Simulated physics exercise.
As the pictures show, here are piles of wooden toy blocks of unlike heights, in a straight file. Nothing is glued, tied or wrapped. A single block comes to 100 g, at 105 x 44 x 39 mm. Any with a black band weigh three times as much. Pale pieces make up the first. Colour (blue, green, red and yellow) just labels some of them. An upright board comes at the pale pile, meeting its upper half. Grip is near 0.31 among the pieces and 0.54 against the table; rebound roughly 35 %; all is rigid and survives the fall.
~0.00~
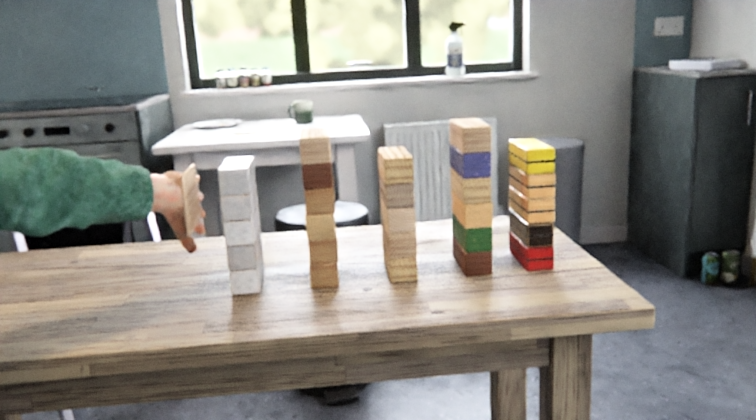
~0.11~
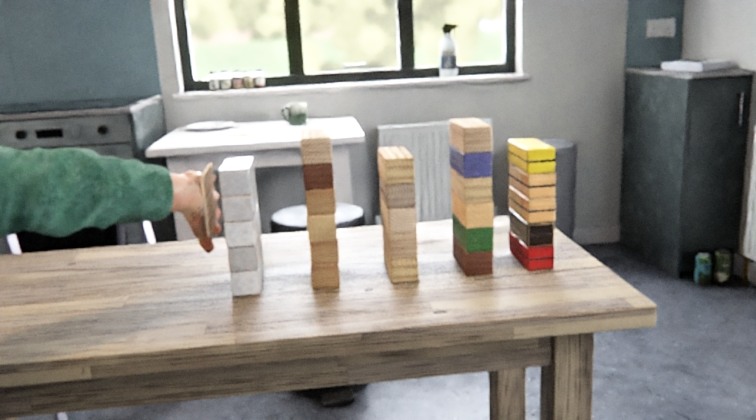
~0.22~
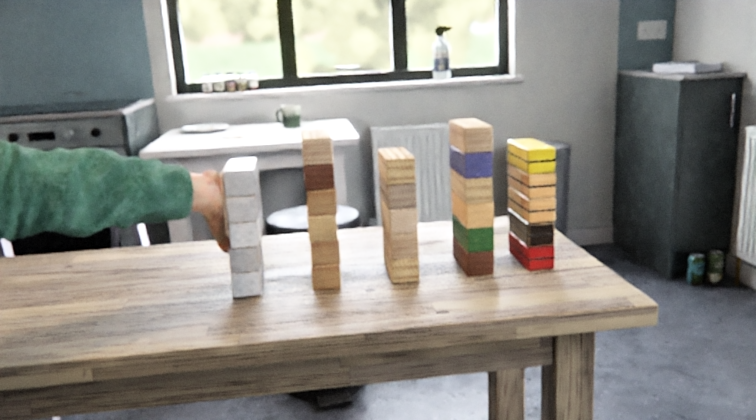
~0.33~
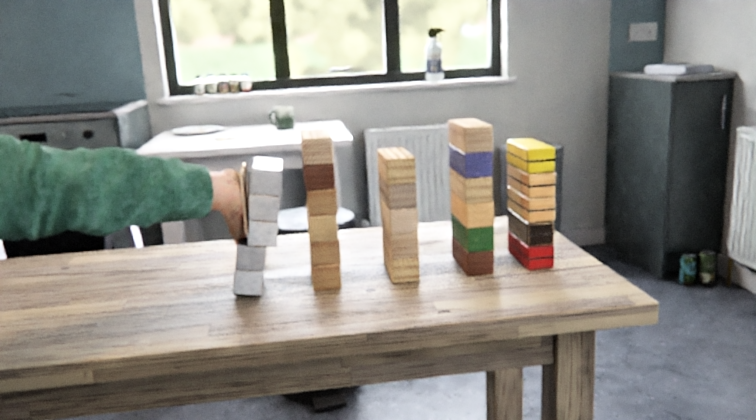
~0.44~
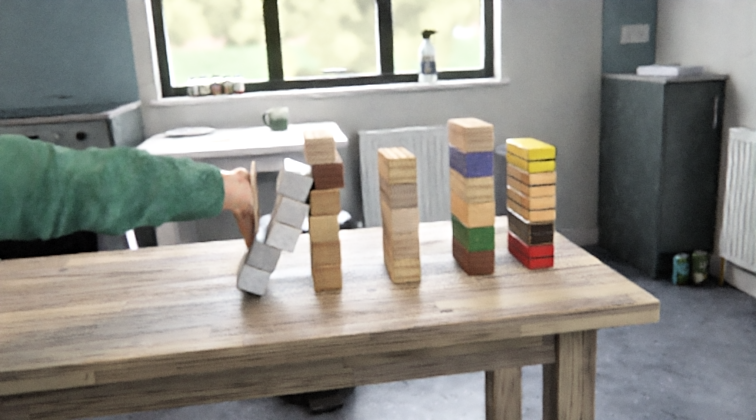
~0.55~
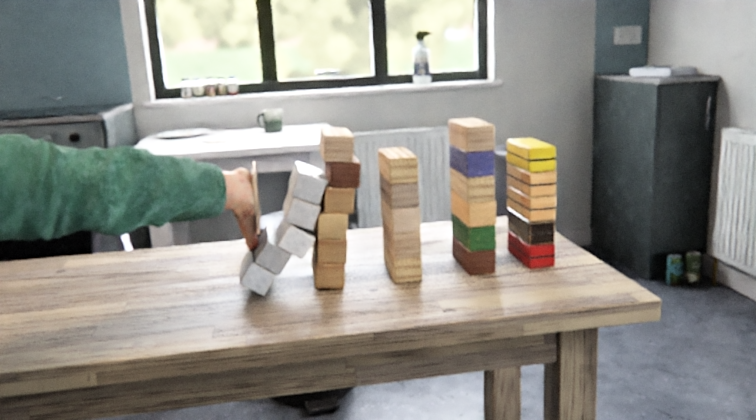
A hand pushes a board into the white block stack, tilting it against the next stack.
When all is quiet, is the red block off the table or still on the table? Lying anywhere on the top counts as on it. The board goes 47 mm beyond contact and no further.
The red block stays up there.
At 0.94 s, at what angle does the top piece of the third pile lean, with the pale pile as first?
Roughly 20° from upright.
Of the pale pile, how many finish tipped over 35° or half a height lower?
5 of them.
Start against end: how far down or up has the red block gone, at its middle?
About 0 cm lower.
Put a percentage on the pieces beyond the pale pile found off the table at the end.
Roughly 25 per cent of them.
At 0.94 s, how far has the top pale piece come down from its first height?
Some 8 cm lower.
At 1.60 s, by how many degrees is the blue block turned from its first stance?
Roughly 140°.
By 0.94 s, 5 of the pale pile down; none of the 22 other blocks off the table, 17 disturbed; red block unmoved; green block tilted 4°.
By 1.60 s, 5 of the pale pile down; 5 of the 22 other blocks off the table; red block on its side; blue block upside down.
When it is over (2.3 s), 5 of the pale pile down; 5 of the 22 other blocks off the table; red block on its side; blue block on its side; green block on its side. In pixels of the last frame, middles, red block near (555, 244).
